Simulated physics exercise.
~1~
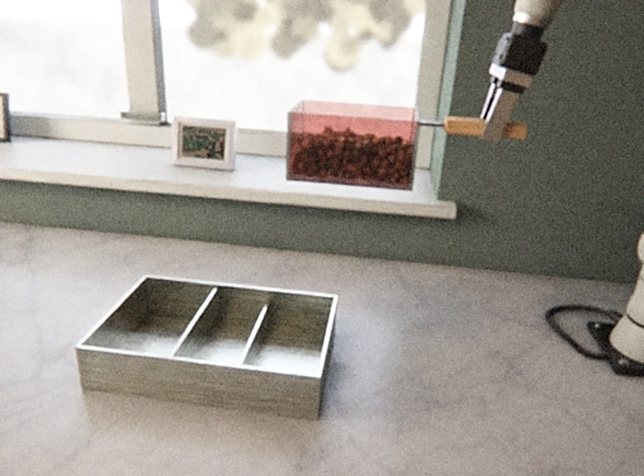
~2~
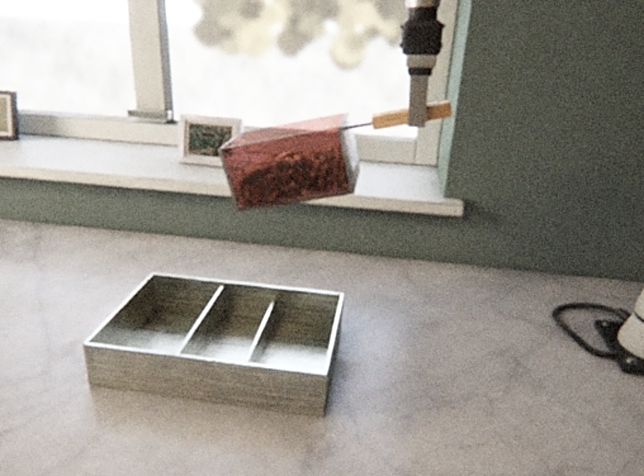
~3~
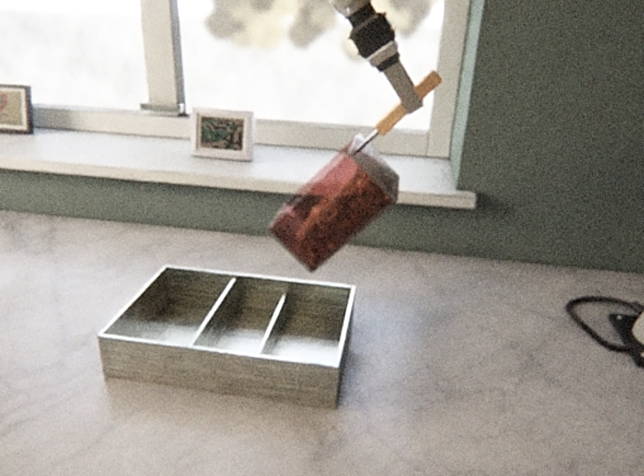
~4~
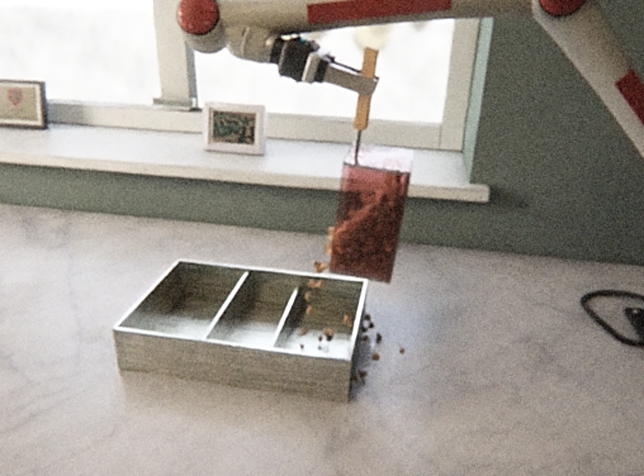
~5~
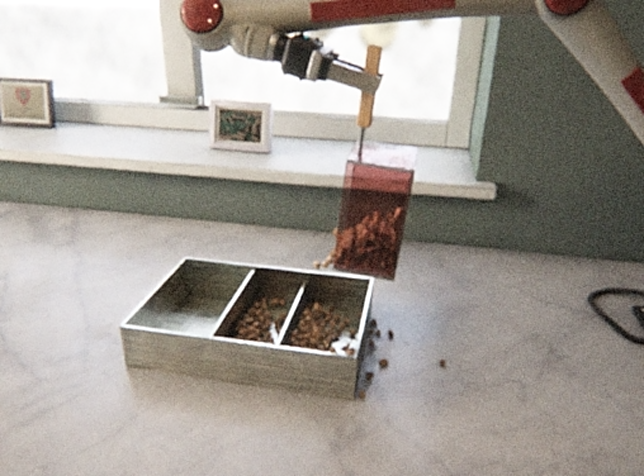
On a pale marble counter beneath a bright window, a shallow wooden crate with three compartments sits still, while small framed prints stand on the sill. A robot arm grips the handle of a clear reddish box full of brown beans and swings it left, beginning to tip it. The box tilts steeply as it lowers toward the crate's right end. Once it is nearly upright, beans spill over its lip, some scattering on the counter. By the end, beans are heaped in the right and middle compartments, the left looks empty, and many remain in the box.
